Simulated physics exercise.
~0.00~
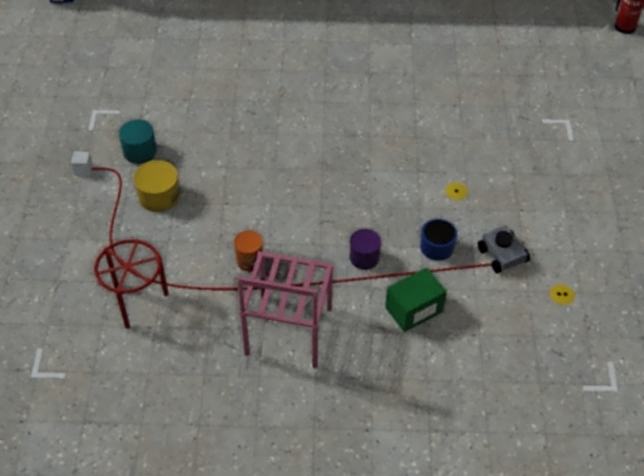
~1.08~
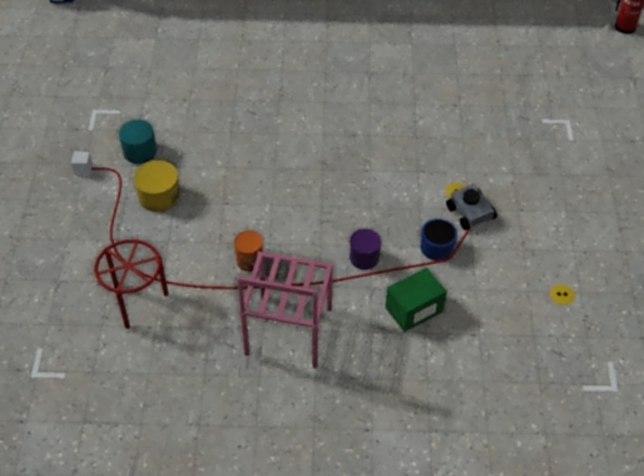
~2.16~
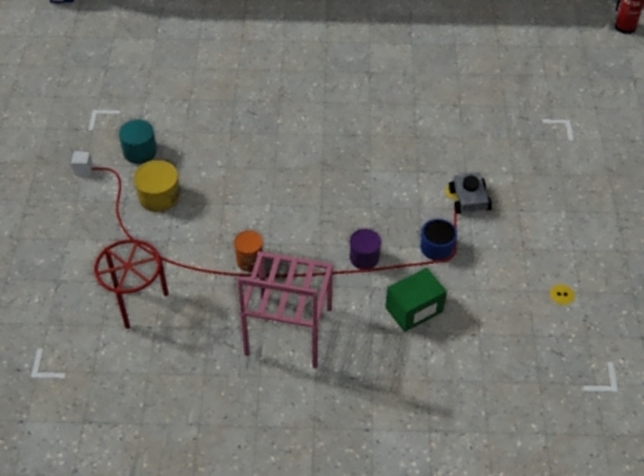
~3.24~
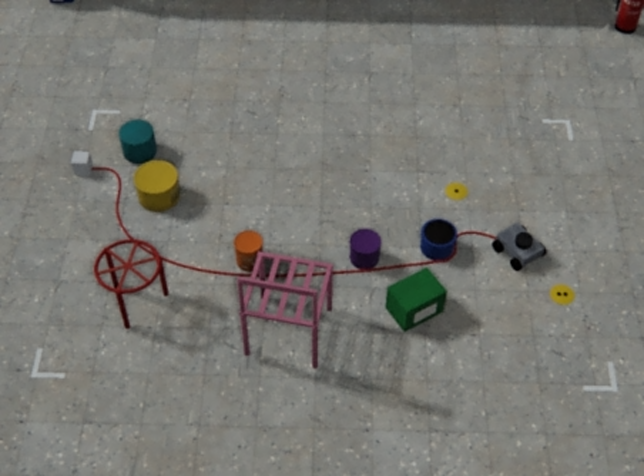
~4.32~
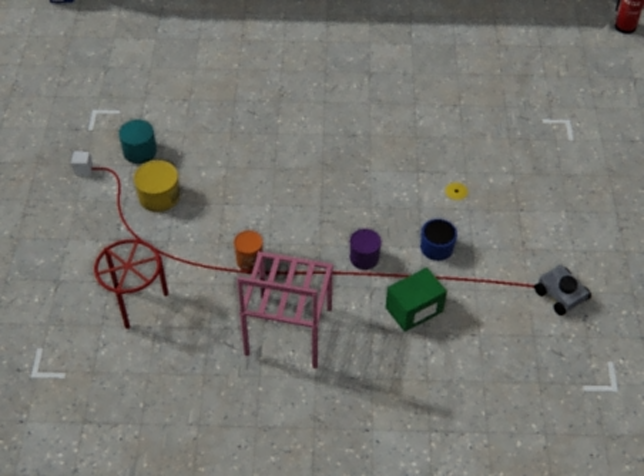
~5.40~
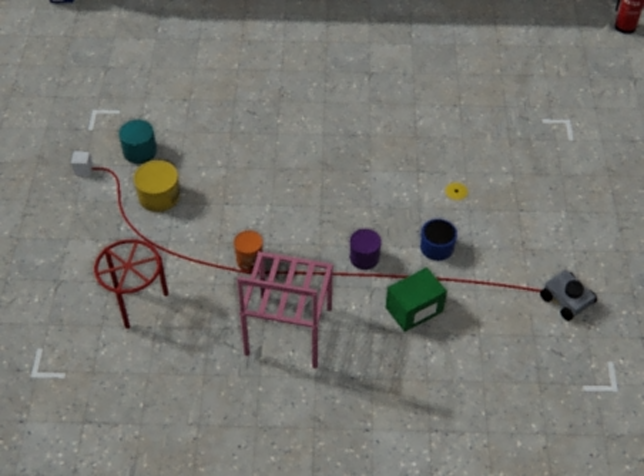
The clip shows a small grey cart towing a red lead among tubs, bins, a green carton, a pink chair and a red stool, moving up to one yellow mark, then down and right to another, where it stops with the lead trailing behind and the objects still standing.
